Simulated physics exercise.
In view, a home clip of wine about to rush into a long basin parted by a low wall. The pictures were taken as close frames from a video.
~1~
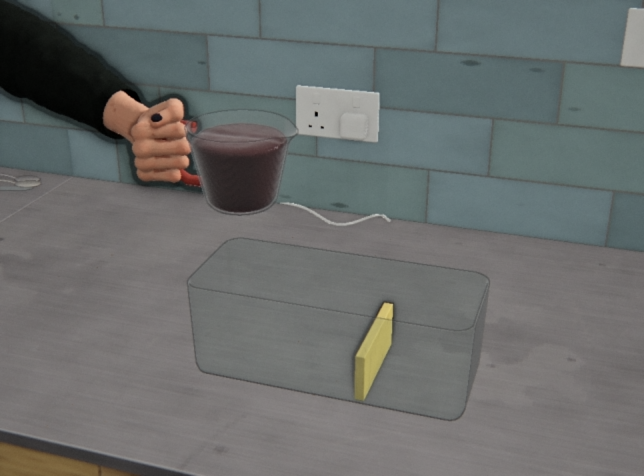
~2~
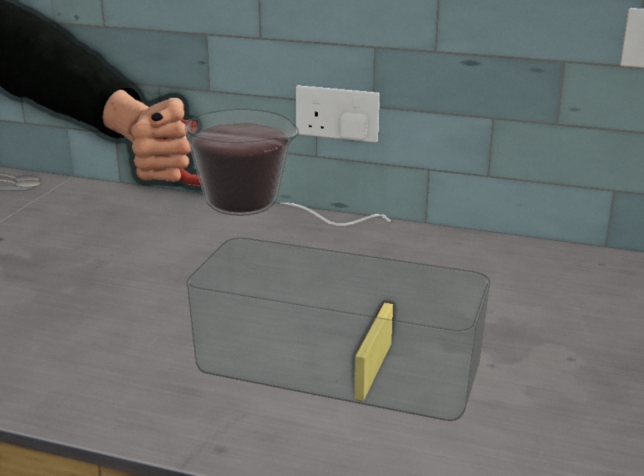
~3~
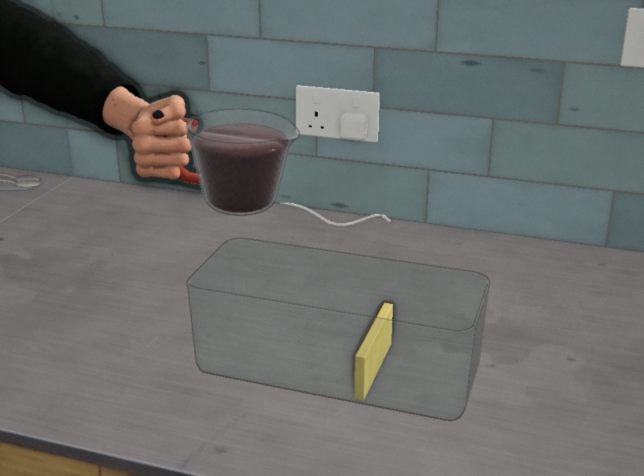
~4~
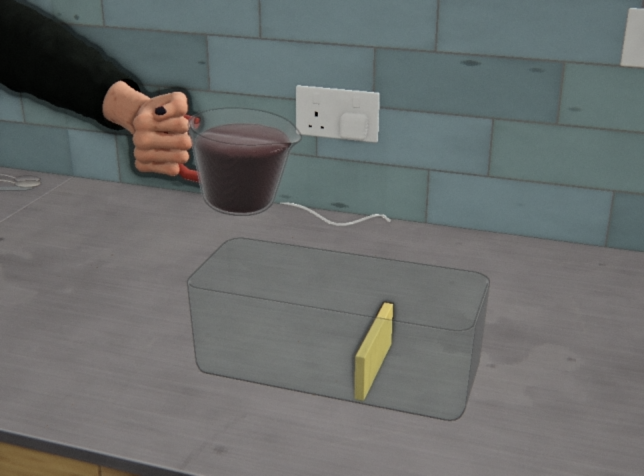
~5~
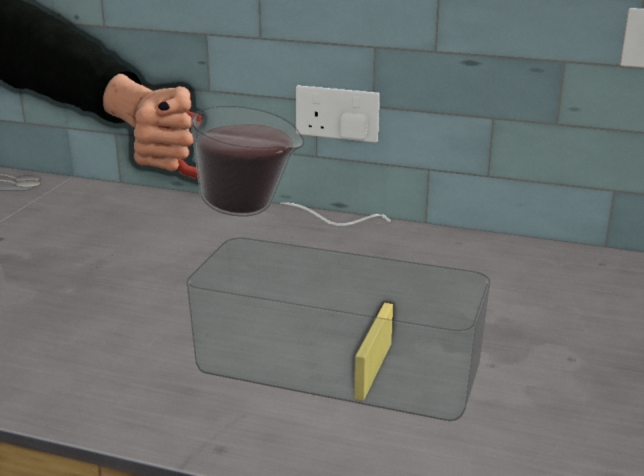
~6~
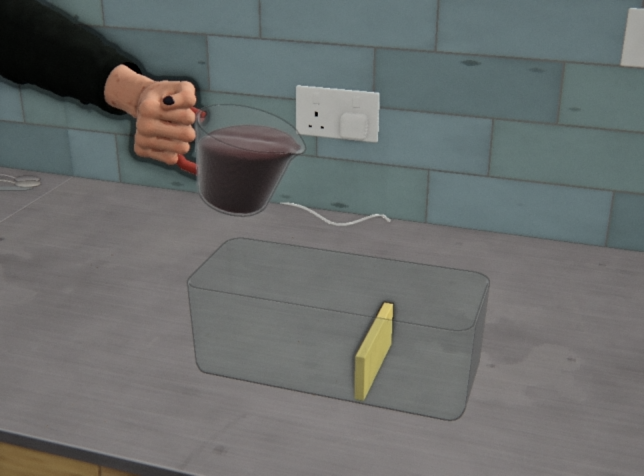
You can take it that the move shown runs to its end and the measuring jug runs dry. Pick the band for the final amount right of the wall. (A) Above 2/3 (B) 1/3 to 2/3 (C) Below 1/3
C.
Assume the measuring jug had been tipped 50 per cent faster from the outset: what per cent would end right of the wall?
Roughly 5 in a hundred.
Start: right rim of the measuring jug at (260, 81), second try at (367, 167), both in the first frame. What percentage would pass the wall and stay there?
5 % and 85 %.
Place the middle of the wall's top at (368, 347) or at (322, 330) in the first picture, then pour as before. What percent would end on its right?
About 20 per cent, then about 85 per cent.
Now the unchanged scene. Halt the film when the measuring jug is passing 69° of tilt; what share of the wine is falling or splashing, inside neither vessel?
Roughly 25 per cent.
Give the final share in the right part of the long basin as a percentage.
Around 5 percent.
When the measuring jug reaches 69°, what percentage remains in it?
Roughly 55 percent.
A moment on, the measuring jug is tipped part way and 57 per cent is still to pour, 18 is left of the wall and 0 right of it.
Next, the measuring jug is tipped right over and 6 per cent is still to pour, 83 is left of the wall and 2 right of it.
Then the measuring jug is tipped right over and 0 per cent is still to pour, 94 is left of the wall and 4 right of it.
Later the measuring jug is tipped right over and 0 per cent is still to pour, 94 is left of the wall and 4 right of it.
In the end 94 per cent lies left of the wall, 4 right of it and 2 outside.
